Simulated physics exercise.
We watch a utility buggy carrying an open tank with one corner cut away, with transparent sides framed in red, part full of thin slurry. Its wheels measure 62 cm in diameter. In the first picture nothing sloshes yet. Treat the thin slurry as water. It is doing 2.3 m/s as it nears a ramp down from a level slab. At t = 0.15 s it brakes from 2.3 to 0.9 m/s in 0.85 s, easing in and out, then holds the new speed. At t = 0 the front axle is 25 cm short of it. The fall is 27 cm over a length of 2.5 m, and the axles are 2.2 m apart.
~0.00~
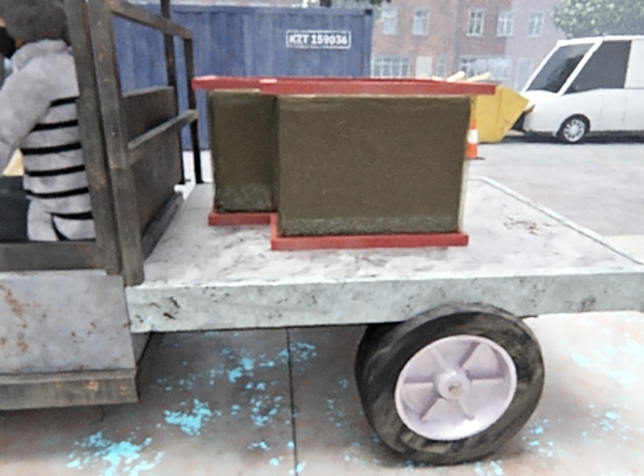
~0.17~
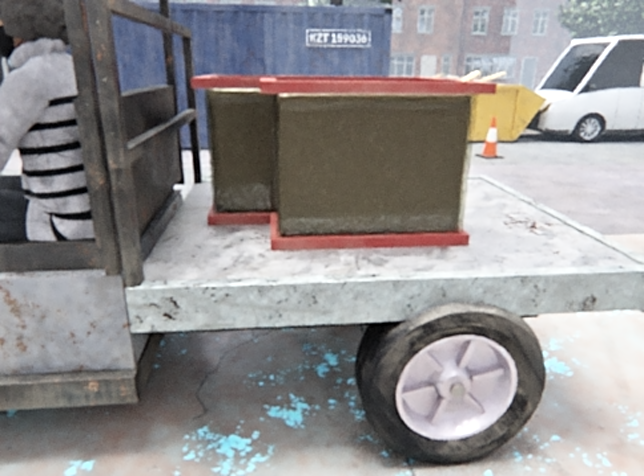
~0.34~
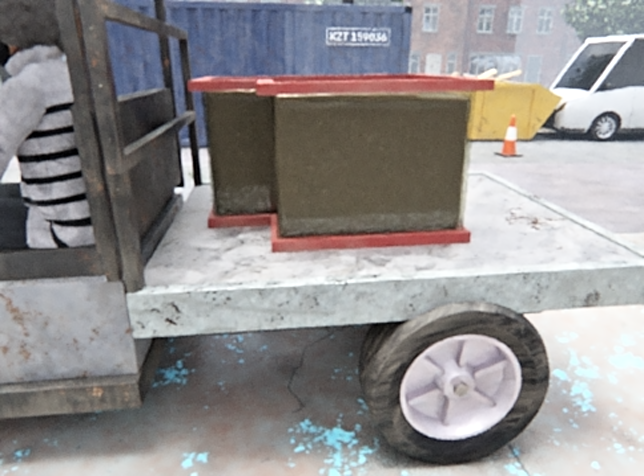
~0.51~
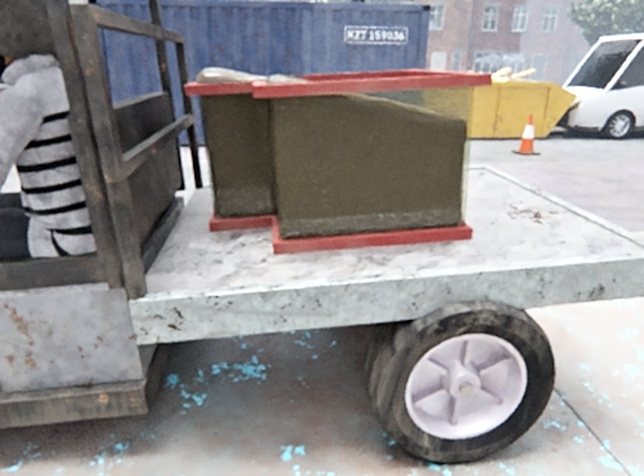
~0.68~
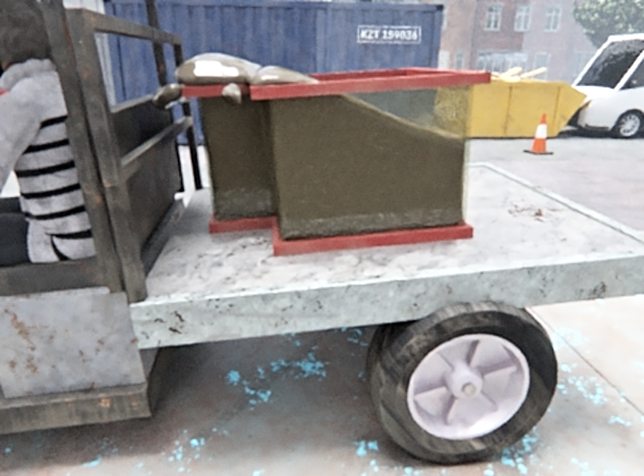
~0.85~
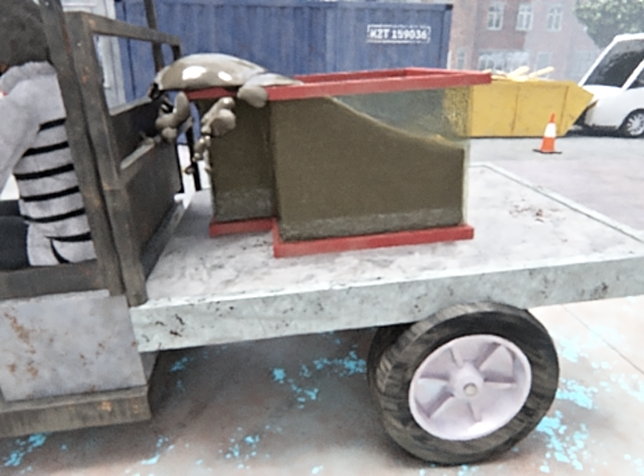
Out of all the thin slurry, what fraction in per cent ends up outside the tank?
About 13 per cent.
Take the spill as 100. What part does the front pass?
Some 90 per cent of it.
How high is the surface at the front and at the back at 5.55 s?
About 44 cm in front and 40 cm behind.
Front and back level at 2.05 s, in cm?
About 56 cm in front and 34 cm behind.
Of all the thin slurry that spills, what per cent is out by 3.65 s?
About 100 per cent.
By 2.05 s front 56 cm, middle 40 cm, back 34 cm above the floor; the loss stands at 11 per cent, over the front.
By 3.65 s front 42 cm, middle 43 cm, back 40 cm above the floor; the loss stands at 13 per cent, over the front.
By 5.55 s front 44 cm, middle 42 cm, back 40 cm above the floor; the loss stands at 13 per cent, over the front.
By 7.99 s the loss stands at 13 per cent, over the front, 37 of 288 litres.
